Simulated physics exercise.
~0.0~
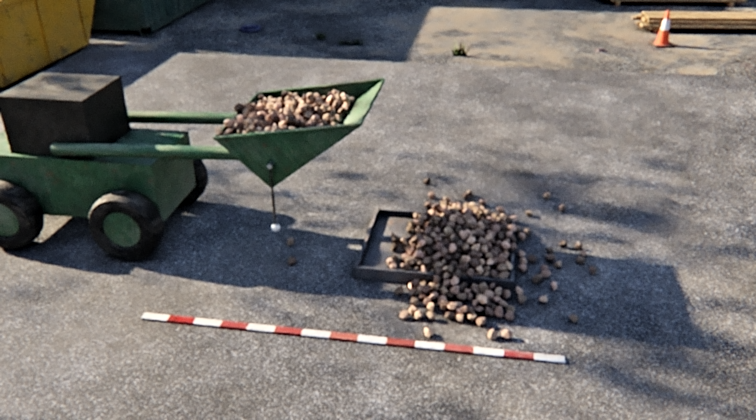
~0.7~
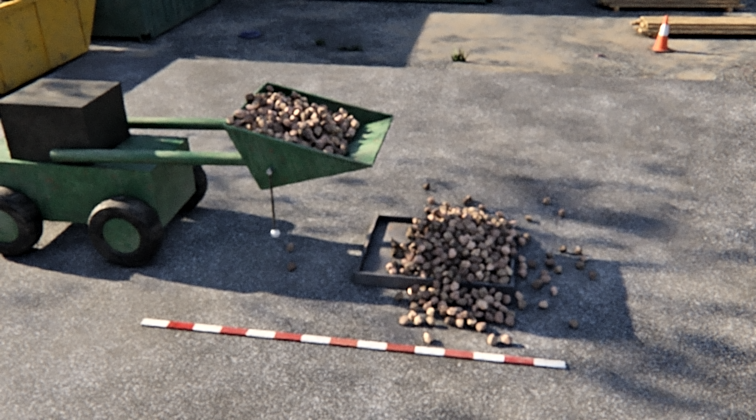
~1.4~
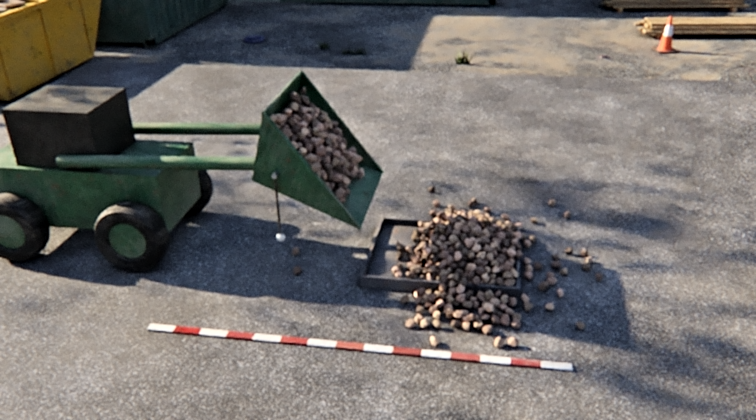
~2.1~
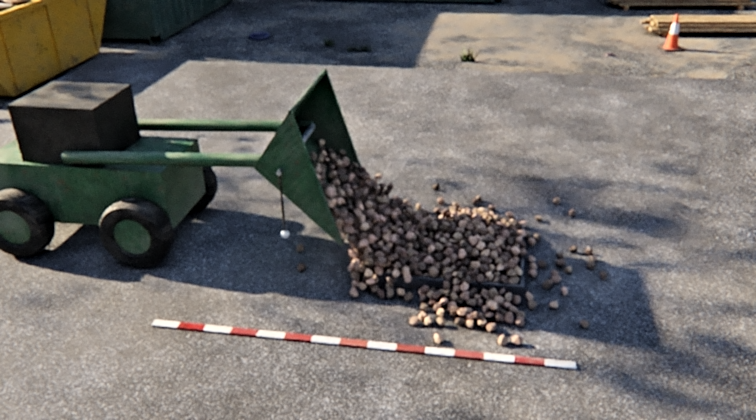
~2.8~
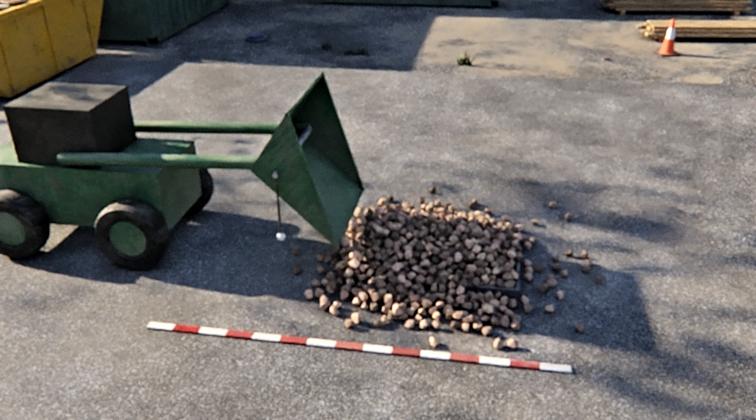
Green loader bucket tilting down and tipping brown stones onto an existing heap, burying most of a dark tray, then staying tilted, emptied.
